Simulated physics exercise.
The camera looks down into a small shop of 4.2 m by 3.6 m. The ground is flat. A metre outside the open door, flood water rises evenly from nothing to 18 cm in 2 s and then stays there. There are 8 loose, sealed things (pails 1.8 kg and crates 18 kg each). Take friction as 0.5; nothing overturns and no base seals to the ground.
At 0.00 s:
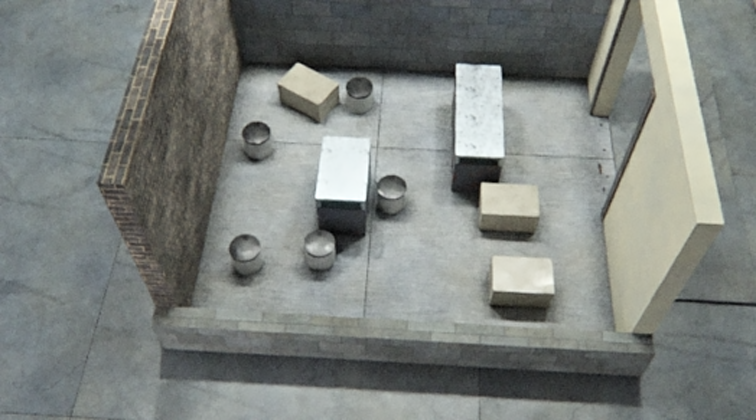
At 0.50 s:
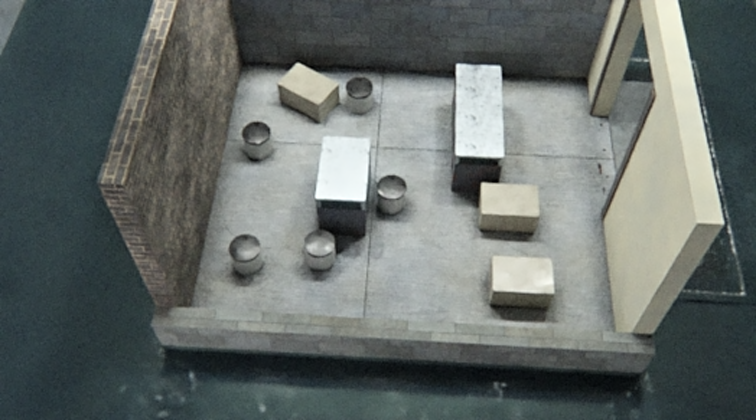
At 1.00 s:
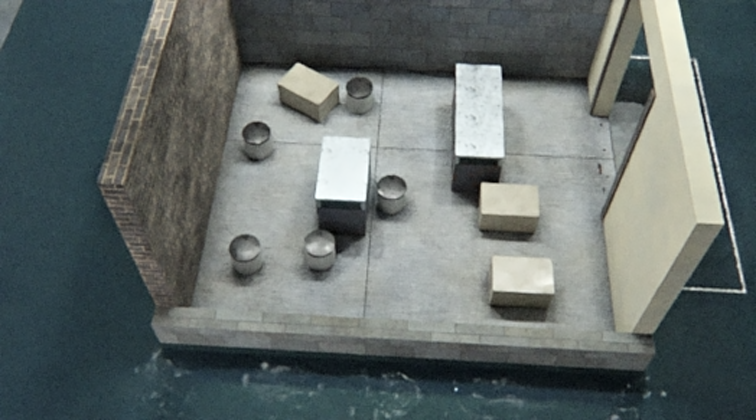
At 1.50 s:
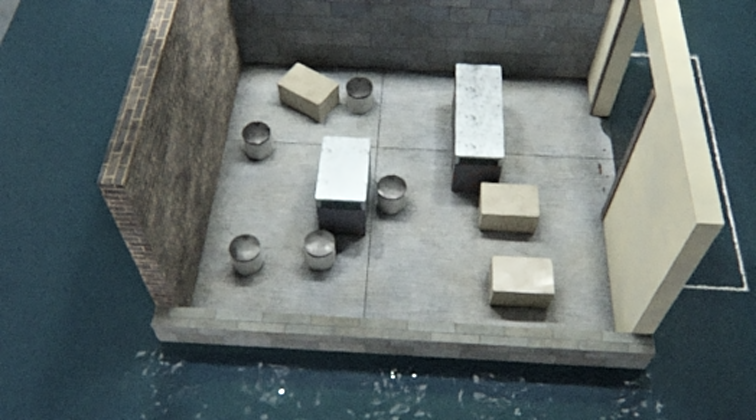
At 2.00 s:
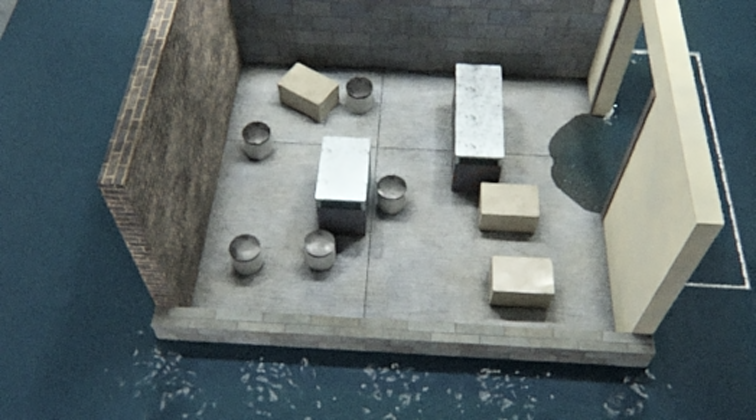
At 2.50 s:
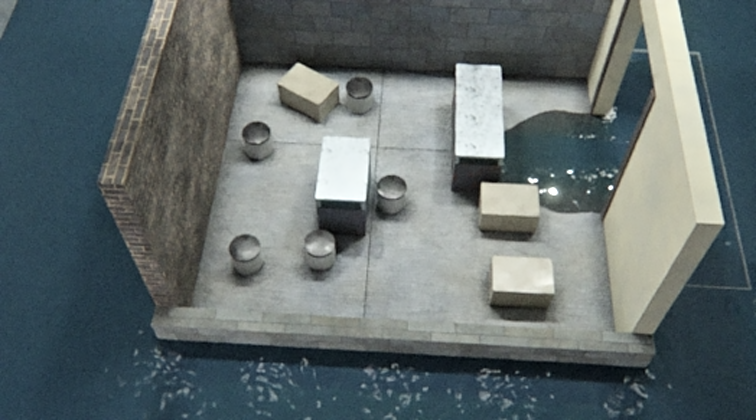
The clip opens on a high view of a small walled room with metal pails, tan crates and two long blocks on a dry grey floor. Dark water covers the ground outside, then enters through the opening on the right and spreads to the nearer long block, while the objects stay still.
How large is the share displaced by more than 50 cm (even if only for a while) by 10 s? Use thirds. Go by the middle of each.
Share: At least two thirds.
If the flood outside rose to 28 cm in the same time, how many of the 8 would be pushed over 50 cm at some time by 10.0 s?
In that case 6 of them.
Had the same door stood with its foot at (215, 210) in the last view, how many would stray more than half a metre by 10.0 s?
Then 6.
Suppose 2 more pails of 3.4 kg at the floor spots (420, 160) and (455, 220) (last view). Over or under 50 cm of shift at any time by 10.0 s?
In turn: Short of it, past it.
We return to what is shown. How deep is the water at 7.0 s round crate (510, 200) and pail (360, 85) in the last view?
About 5 and 2 cm.
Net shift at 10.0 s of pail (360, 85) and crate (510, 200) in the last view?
In turn: 200 cm, 250 cm.
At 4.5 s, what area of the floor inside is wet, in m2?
Some 6.5 m2.
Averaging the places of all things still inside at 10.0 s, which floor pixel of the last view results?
Around (295, 201).
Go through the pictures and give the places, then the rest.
A pail at (245, 247) rests on the ground; a pail at (392, 187), on the bottom; 0.0 m2 under water; 0 of 8 have shifted, in the first picture.
A pail at (245, 247) rests on the ground; a pail at (392, 187), on the bottom; 0.0 m2 under water; 0 of 8 have shifted, in the second picture.
A pail at (245, 247) rests on the ground; a pail at (392, 187) rests on the ground; water covers 0.0 m2; 0 of 8 have shifted, in the third picture.
A pail at (245, 247), on the bottom; a pail at (392, 187) rests on the ground; water covers 0.0 m2; 0 of 8 have shifted, in the fourth picture.
A pail at (245, 247), on the bottom; a pail at (392, 187) rests on the ground; water covers 0.5 m2; 0 of 8 have shifted, in the fifth picture.
A pail at (245, 247), on the bottom; a pail at (392, 187), on the bottom; water covers 1.3 m2; 0 of 8 have shifted, in the sixth picture.
After 3.5 s 0 of 8 are over 50 cm from their spots; 0 afloat.
After 4.5 s 1 of 8 are over 50 cm from their spots; 0 afloat.
After 7.0 s 3 of 8 are over 50 cm from their spots; 1 afloat.
After 10.0 s 6 of 8 are over 50 cm from their spots, and 7 have been at some point; 7 afloat.
